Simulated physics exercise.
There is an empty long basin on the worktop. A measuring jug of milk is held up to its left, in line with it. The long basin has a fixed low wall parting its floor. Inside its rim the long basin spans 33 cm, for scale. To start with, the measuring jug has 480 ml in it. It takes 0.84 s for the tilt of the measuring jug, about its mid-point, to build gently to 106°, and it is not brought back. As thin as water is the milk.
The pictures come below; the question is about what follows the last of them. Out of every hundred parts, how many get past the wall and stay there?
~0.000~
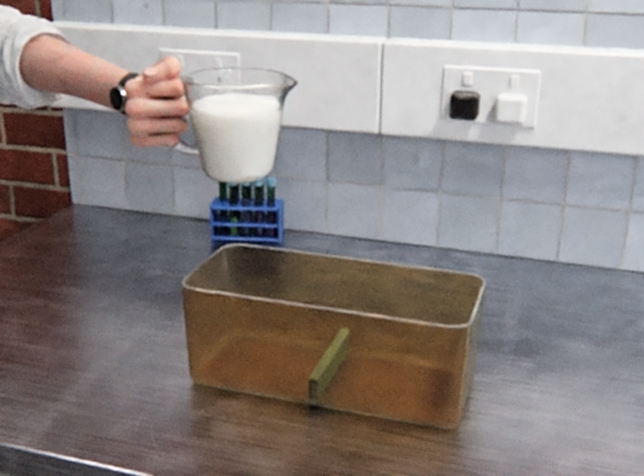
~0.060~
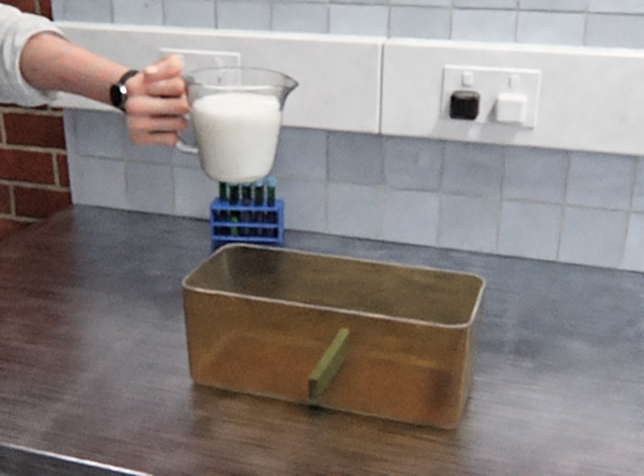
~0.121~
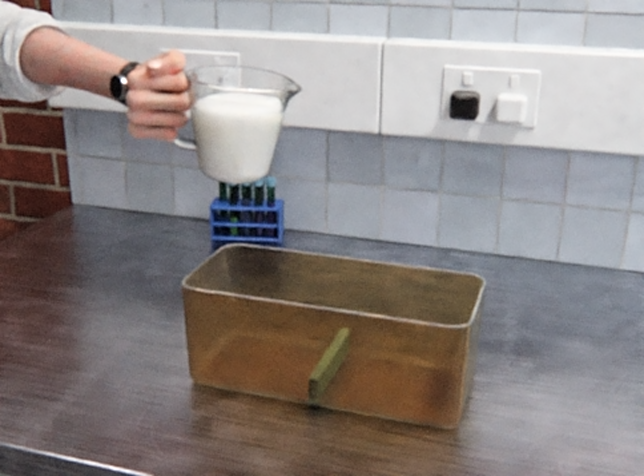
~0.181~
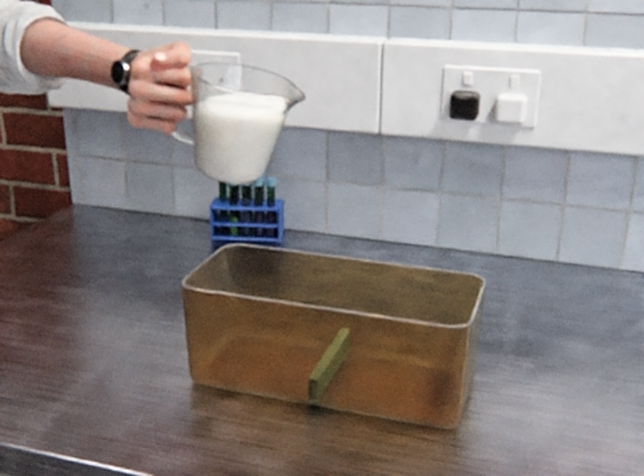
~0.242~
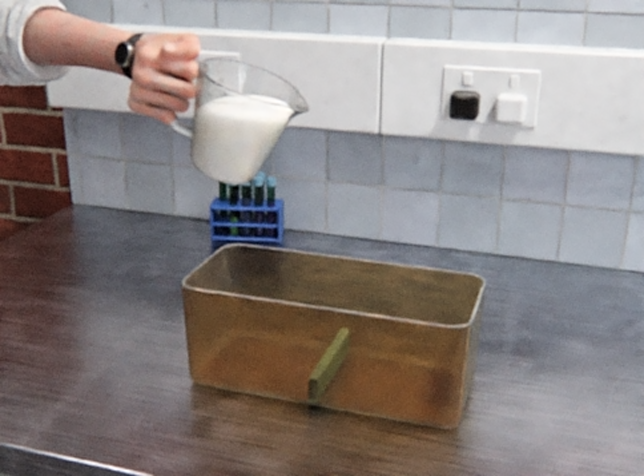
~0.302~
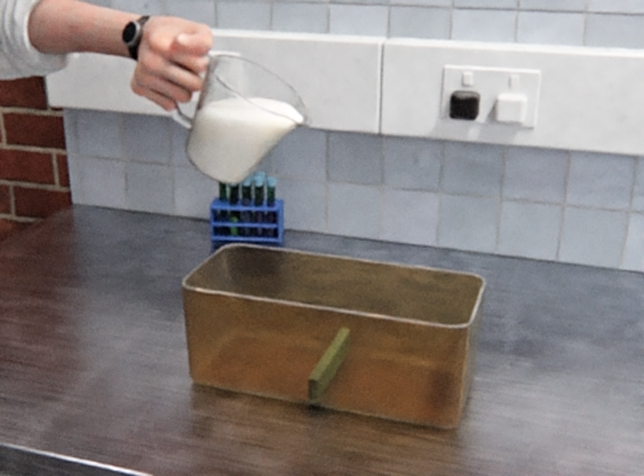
About 83 out of 100.
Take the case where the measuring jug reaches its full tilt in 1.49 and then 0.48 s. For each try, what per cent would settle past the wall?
Respectively 85 and 75 %.
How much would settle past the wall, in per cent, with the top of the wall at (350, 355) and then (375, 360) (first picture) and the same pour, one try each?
It comes to 50 per cent, and then 10 per cent.
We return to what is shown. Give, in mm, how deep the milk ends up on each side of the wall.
About 4 mm left, about 18 mm right.
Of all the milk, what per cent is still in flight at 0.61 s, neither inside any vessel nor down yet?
Near 32 per cent at that moment.
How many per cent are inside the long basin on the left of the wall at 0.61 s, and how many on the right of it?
Lab note: Left near 0, right near 14.
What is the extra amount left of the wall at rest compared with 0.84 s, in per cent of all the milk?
Near 7 percent, give or take.
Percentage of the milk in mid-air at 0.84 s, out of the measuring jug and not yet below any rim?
Roughly 14 %.
By 0.61 s the tilt is 88° and 54 per cent is still to pour, 0 is left of the wall and 14 right of it.
By 0.84 s the tilt is 106° and 7 per cent is still to pour, 9 is left of the wall and 70 right of it.
By 1.08 s the tilt is 106° and 0 per cent is still to pour, 15 is left of the wall and 83 right of it.
By 1.34 s the tilt is 106° and 0 per cent is still to pour, 16 is left of the wall and 83 right of it.
At rest 16 per cent lies left of the wall, 83 right of it and 1 outside.
